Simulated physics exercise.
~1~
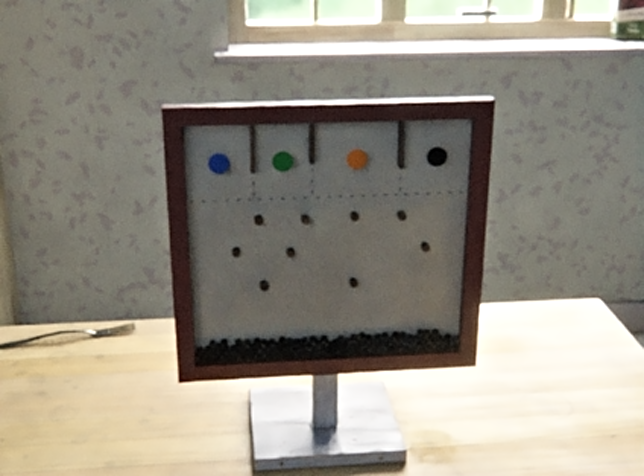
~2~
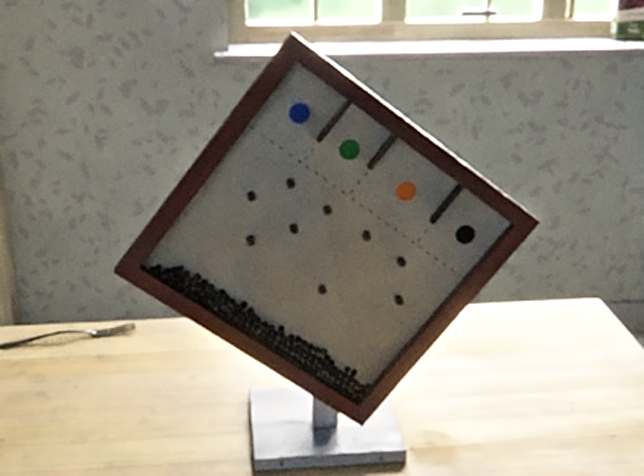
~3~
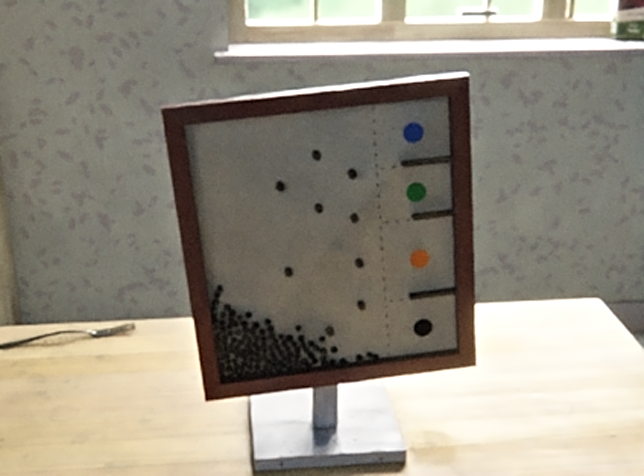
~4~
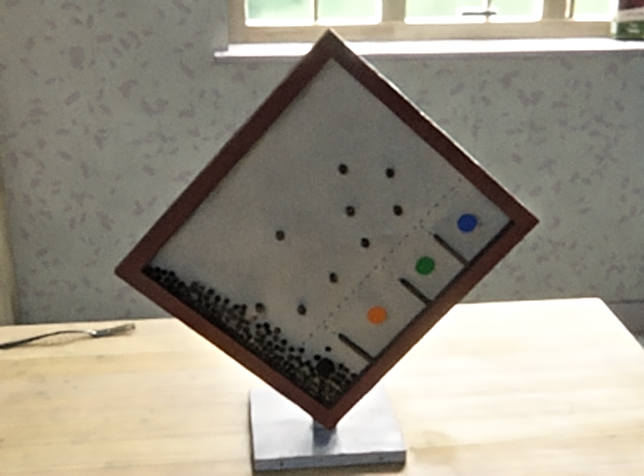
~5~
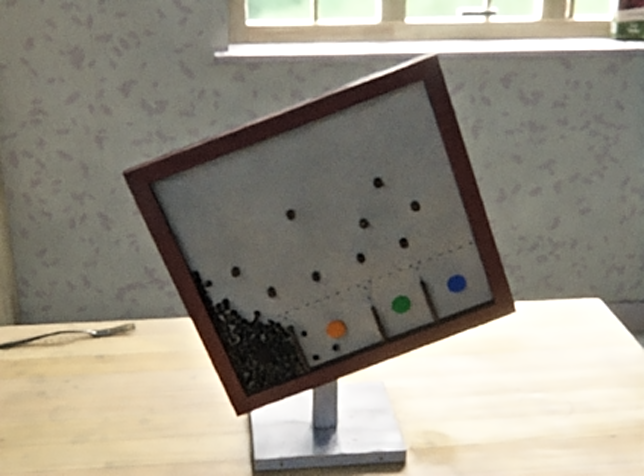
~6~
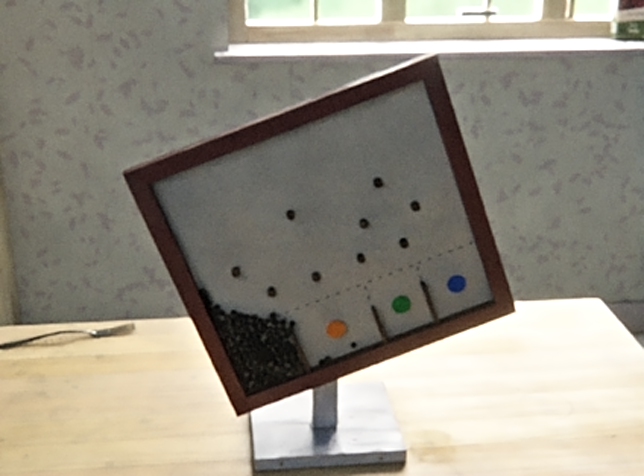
Framed clear case on a stand turning clockwise, black beads sliding across and settling mostly in the black-dot pocket at lower left.
